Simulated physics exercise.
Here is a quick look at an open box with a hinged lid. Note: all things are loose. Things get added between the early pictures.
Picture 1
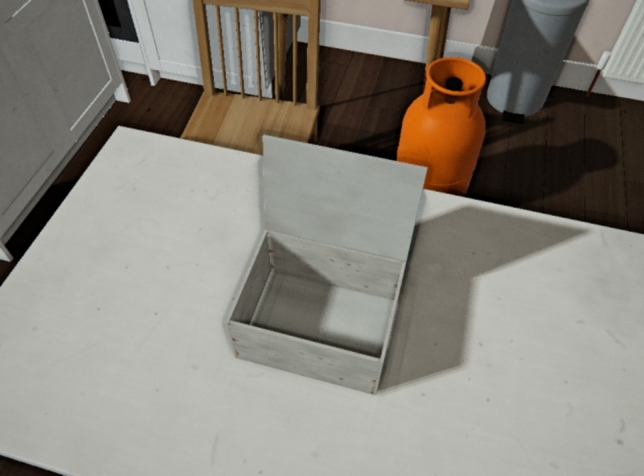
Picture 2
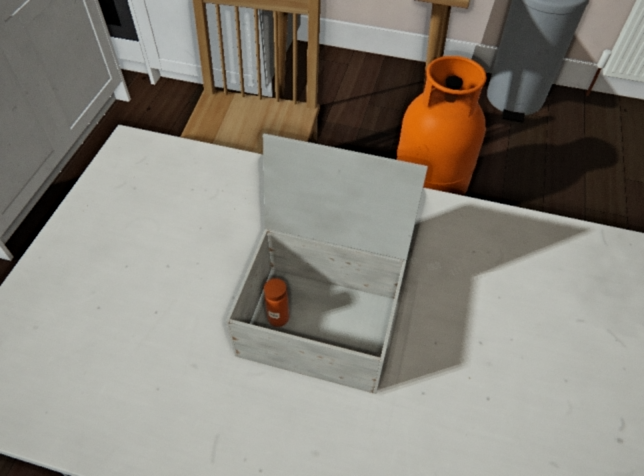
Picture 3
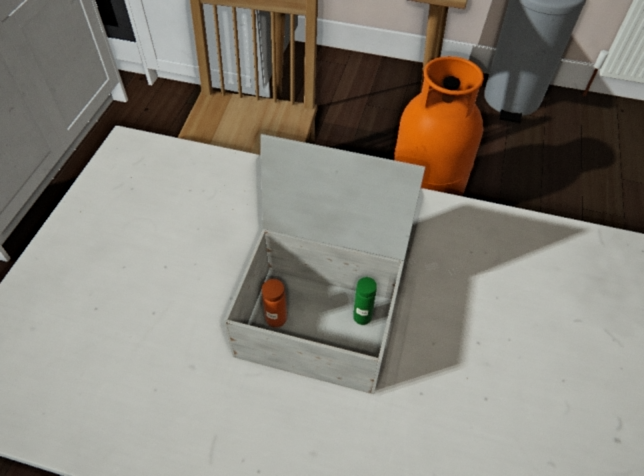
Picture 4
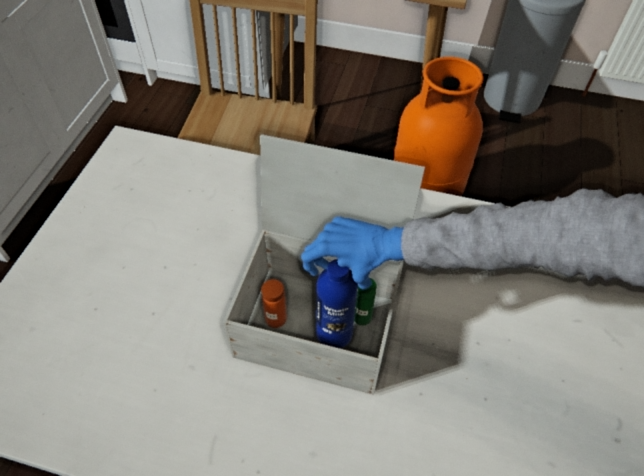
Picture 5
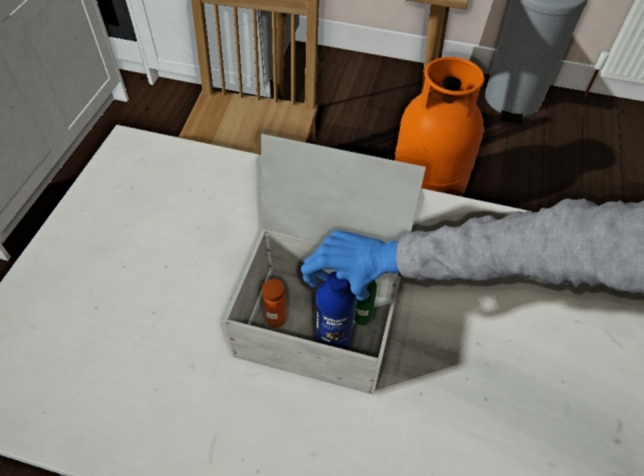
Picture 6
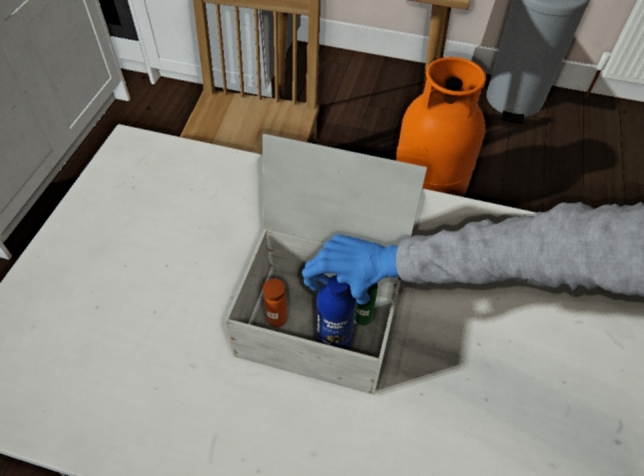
On a white tabletop, a gloved hand lowering a blue bottle into an open box after orange and green containers appear inside.
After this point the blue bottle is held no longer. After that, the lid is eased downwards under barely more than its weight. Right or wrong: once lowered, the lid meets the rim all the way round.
Wrong.
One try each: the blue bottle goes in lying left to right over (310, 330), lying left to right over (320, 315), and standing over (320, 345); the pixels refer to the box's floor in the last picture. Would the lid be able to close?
Going in order, the lid comes down all the way, then comes down all the way, then is left partly open.
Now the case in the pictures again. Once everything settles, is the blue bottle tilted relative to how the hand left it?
Well, the blue bottle stays just as set.
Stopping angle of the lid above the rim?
Roughly 35 degrees above the rim.
Then, 1.10 s later than the last frame, lid starting down.
Then, 1.40 s later than the last frame, lid 73° above the rim.
Then, 1.60 s later than the last frame, lid 54° above the rim.
Then, 1.70 s later than the last frame, lid 41° above the rim.
When it is over, lid 36° above the rim; all 3 as before. End places, in pixels of the last picture, blue bottle near (336, 316).
